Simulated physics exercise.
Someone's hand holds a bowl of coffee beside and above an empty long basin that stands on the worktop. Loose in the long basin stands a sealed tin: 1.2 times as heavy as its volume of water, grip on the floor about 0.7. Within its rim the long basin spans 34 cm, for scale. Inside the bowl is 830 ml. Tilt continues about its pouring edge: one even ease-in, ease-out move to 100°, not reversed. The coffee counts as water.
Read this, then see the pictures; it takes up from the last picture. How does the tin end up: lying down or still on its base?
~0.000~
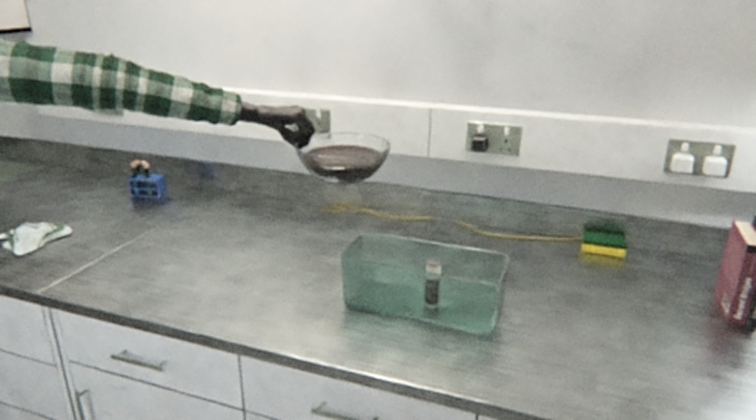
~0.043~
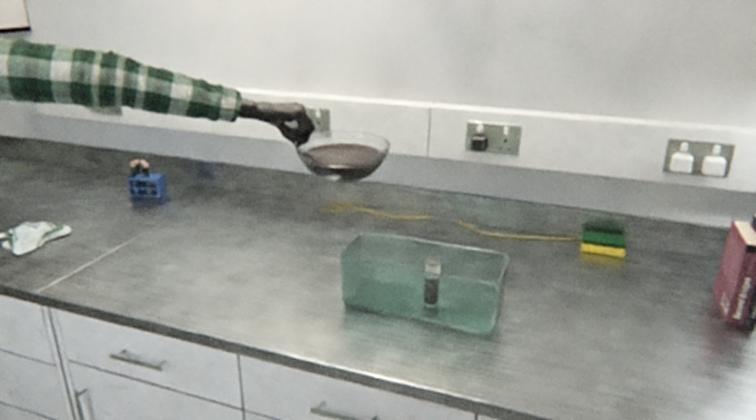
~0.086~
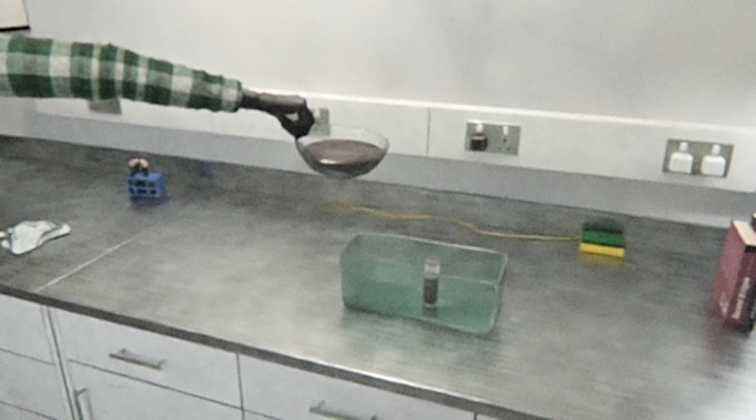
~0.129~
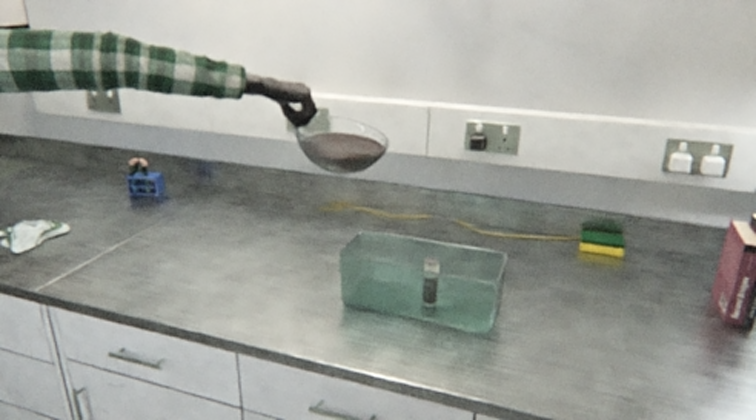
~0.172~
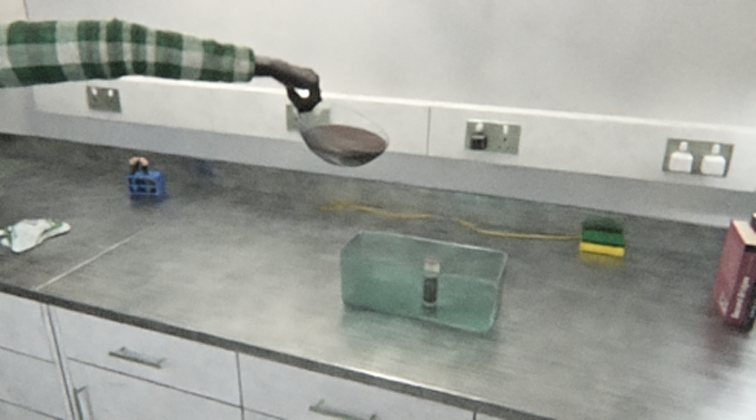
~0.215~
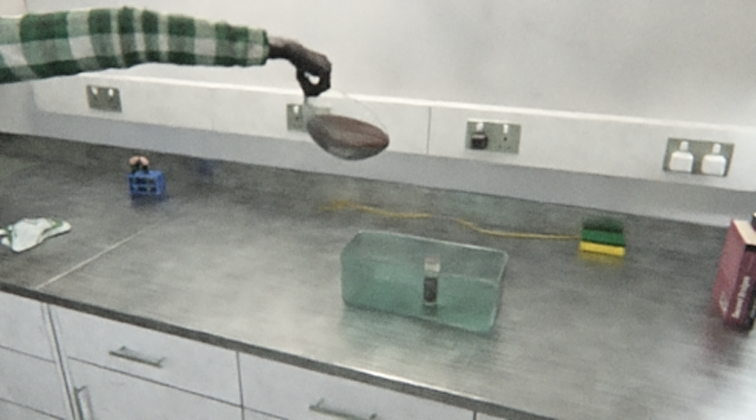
It ends up lying down.
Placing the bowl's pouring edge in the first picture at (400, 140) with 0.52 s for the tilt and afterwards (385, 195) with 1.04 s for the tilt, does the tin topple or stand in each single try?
In the first try it comes down; in the second it remains standing.
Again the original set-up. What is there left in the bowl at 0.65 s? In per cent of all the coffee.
0 %.
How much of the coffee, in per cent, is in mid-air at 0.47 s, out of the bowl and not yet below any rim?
Share: Roughly 78 per cent.
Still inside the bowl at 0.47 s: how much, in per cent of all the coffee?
I'd put it near 20 percent.
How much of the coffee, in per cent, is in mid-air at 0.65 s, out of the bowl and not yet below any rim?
Close to 22 per cent.
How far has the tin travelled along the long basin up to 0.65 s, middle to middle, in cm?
Estimate: Around 0 cm.
By 0.47 s the tilt is 94° and 20 per cent is still to pour; the tin stands where it began.
By 0.65 s the tilt is 100° and 0 per cent is still to pour; the tin stands where it began.
By 0.84 s the tilt is 100° and 0 per cent is still to pour; the tin leans 24°.
By 1.05 s the tilt is 100° and 1 per cent is still to pour; the tin lies on its side.
At rest the tin lies on its side.
